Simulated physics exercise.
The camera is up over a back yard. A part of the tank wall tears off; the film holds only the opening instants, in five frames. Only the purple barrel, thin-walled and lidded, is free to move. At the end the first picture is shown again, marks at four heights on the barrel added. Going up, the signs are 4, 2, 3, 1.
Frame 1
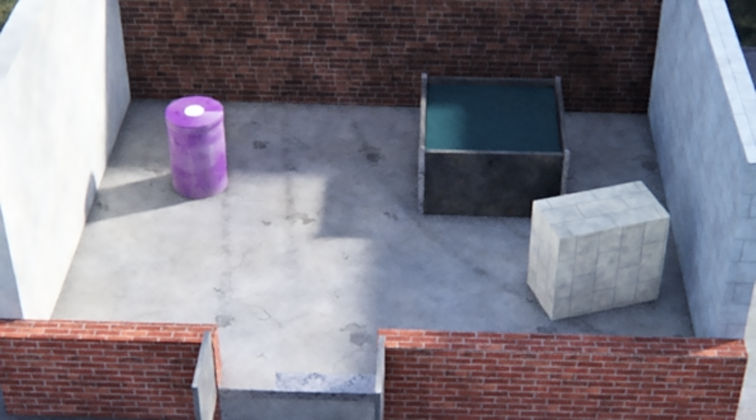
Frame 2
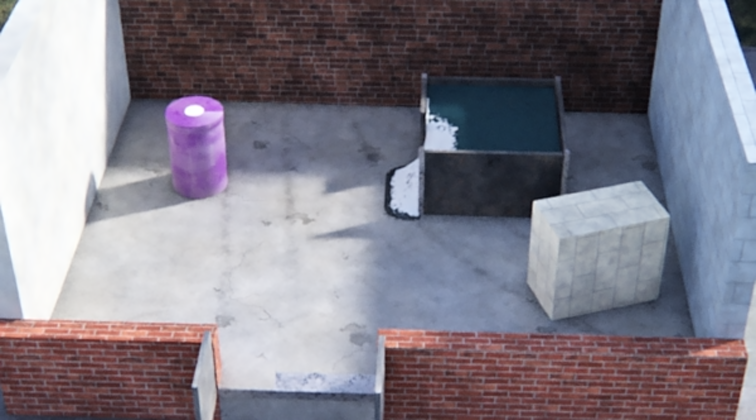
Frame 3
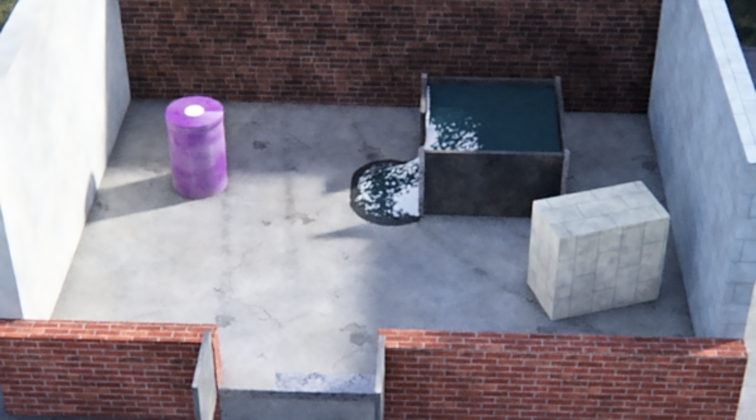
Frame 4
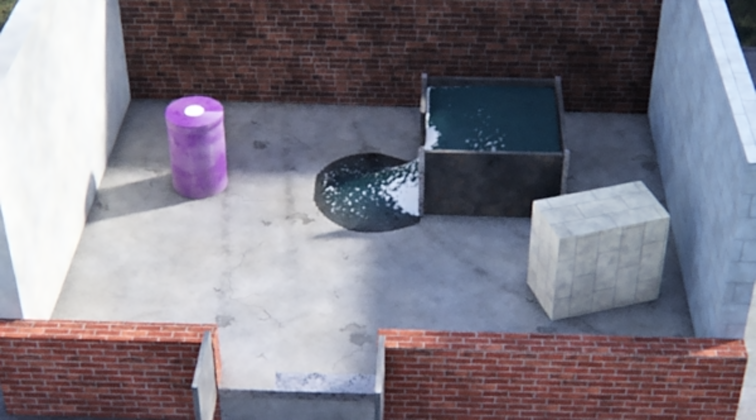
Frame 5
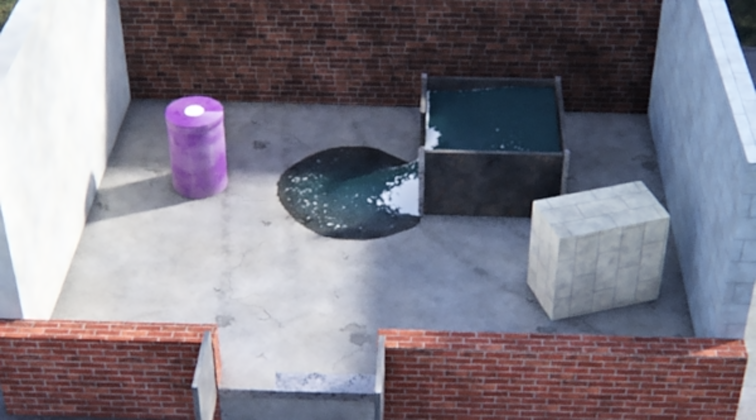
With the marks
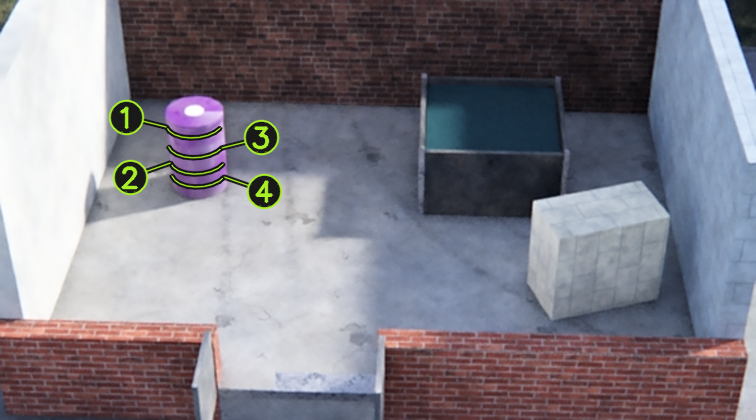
Dark water pours from the left side of a full, dark-walled tank in a walled yard, foaming white where it lands on the concrete. It spreads leftward in a widening rounded pool toward the purple barrel, which stays upright and still, with dry ground between them, while the pale block also stays put.
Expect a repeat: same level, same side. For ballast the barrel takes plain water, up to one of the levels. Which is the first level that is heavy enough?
Choose 2.
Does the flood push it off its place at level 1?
No.
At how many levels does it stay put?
Three of them.
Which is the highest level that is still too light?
4.
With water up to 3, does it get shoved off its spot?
No.
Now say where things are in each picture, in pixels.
Lid of the purple barrel at (193, 111); tank full, its middle at (492, 120); open gate at (298, 331).
Water covers 1 % of the ground and is seen nearest the barrel at (398, 180).
Water covers 3 % of the ground and is seen nearest the barrel at (361, 181).
Water covers 5 % of the ground and is seen nearest the barrel at (324, 180).
Lid of the purple barrel at (193, 111); water covers 8 % of the ground and is seen nearest the barrel at (288, 179).
On the marked copy, 1 at (190, 137); 2 at (193, 174); 3 at (192, 157); 4 at (195, 187); from the bottom up 4, 2, 3, 1.
Choosing 1, it does not move.
Choosing 2, it does not move.
Choosing 3, it does not move.
Choosing 4, it is pushed about its own width away.
